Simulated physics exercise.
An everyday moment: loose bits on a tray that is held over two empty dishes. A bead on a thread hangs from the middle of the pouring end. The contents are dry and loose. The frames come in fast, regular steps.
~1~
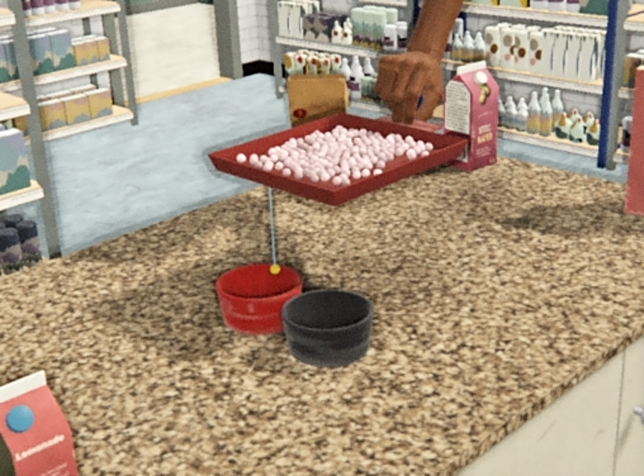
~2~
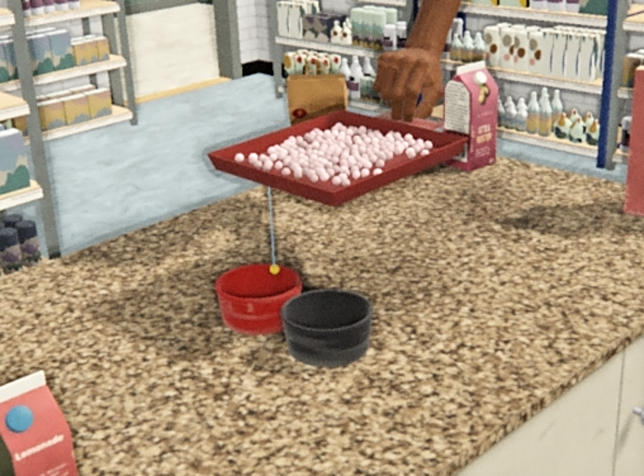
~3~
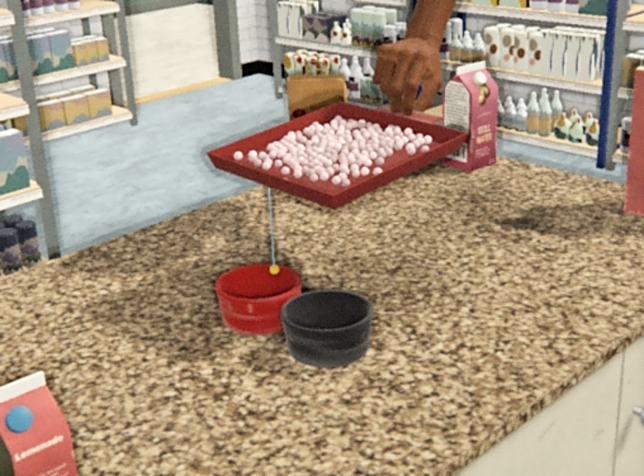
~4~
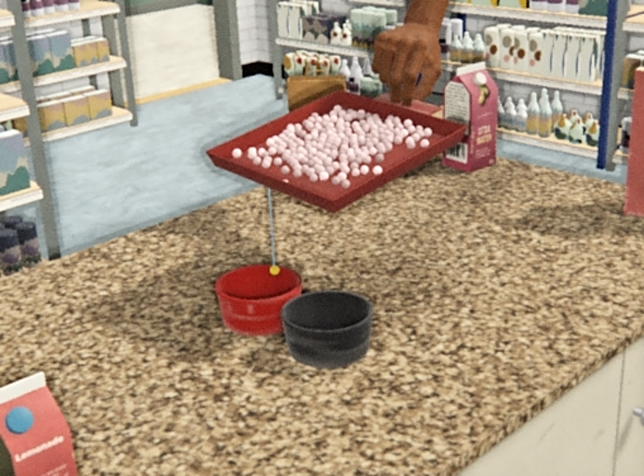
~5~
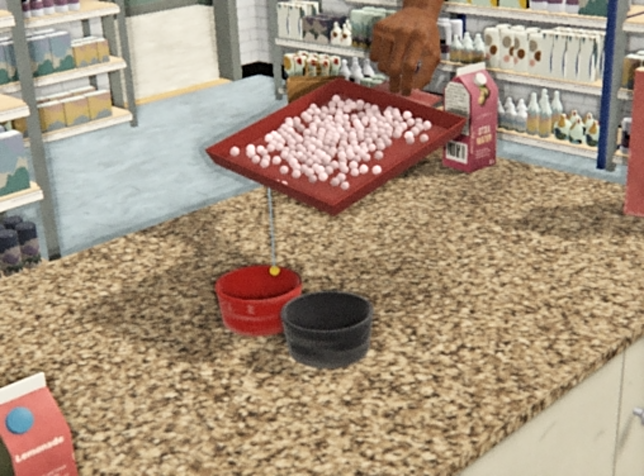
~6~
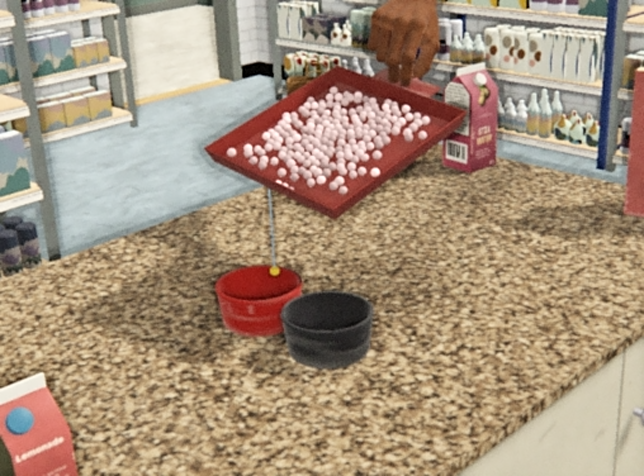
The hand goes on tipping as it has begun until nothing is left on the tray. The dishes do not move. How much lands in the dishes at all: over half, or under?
The two hold more than half of the load.
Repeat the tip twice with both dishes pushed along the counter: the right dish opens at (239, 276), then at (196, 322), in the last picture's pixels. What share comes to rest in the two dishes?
The first gives 0 %, the second 0 %.
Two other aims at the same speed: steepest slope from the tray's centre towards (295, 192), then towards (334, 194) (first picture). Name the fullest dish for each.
First the right-hand dish, then the right dish.
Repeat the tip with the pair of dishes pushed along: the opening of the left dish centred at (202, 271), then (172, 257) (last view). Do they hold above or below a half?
First not half, then under half.
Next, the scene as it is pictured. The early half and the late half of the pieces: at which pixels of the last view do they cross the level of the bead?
First near (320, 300), later near (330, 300).
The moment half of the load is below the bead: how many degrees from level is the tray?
At about 75°.
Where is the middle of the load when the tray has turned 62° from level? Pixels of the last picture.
Roughly at (321, 215).
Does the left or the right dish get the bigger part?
Fuller: The right one.
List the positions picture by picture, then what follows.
The first picture shows corners of the pouring end (215, 154) and (334, 188), level; middle of the load (338, 153), sugar pearls; left dish (229, 310); right dish (296, 341); bead on its thread (275, 269).
The second picture shows corners of the pouring end (215, 153) and (333, 189), level; middle of the load (338, 151).
The third picture shows corners of the pouring end (214, 152) and (333, 192), tipped barely, lowest at the right corner; middle of the load (337, 147).
The fourth picture shows corners of the pouring end (213, 151) and (333, 196), tipped a little, lowest at the right corner; middle of the load (337, 142).
The fifth picture shows corners of the pouring end (213, 149) and (333, 200), tipped a little, lowest at the right corner; middle of the load (336, 137).
The sixth picture shows corners of the pouring end (212, 147) and (333, 204), tipped clearly, lowest at the right corner; middle of the load (334, 134), almost all on the move; left dish (228, 312); right dish (296, 342).
Just after the last frame, tray tipped steeply; roughly two thirds on the tray; roughly a quarter in the right dish; about a tenth outside both; about a tenth in the air.
A moment on, tray tipped past a quarter turn; just a few on the tray; the larger part in the right dish; about a tenth outside both; just a few in the air.
Further on, tray tipped past a quarter turn; almost all in the right dish; about a tenth outside both.
When it is over, tray tipped past a quarter turn; almost all in the right dish; not one in the left dish; about a tenth outside both.
